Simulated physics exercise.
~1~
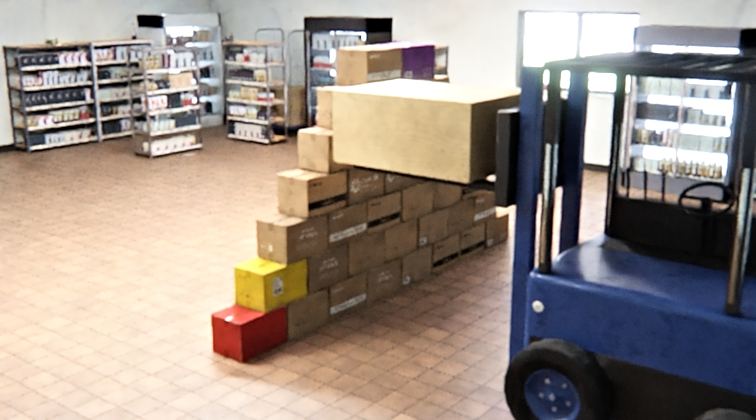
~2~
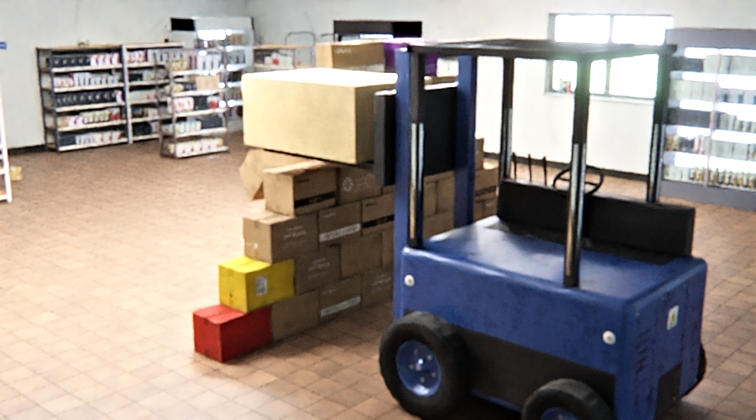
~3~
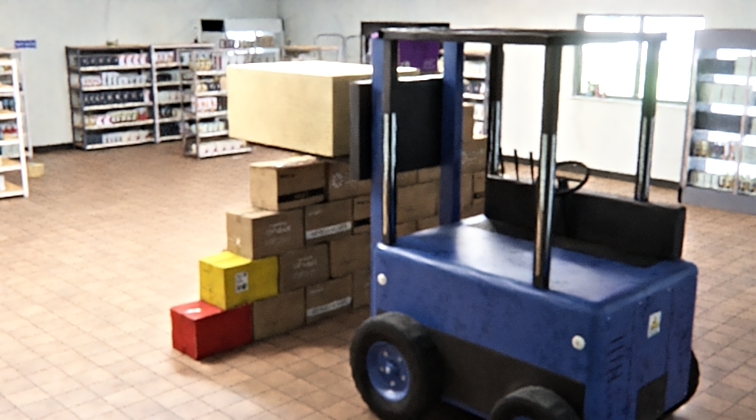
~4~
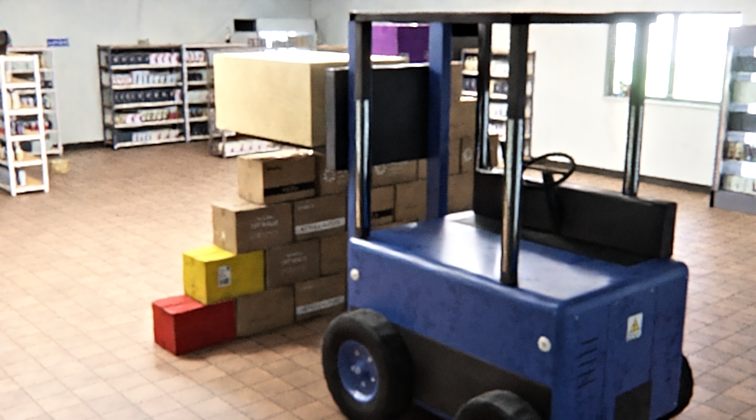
Blue forklift pushing a large box into a stepped wall of cartons, knocking upper ones loose while red and yellow stay put.
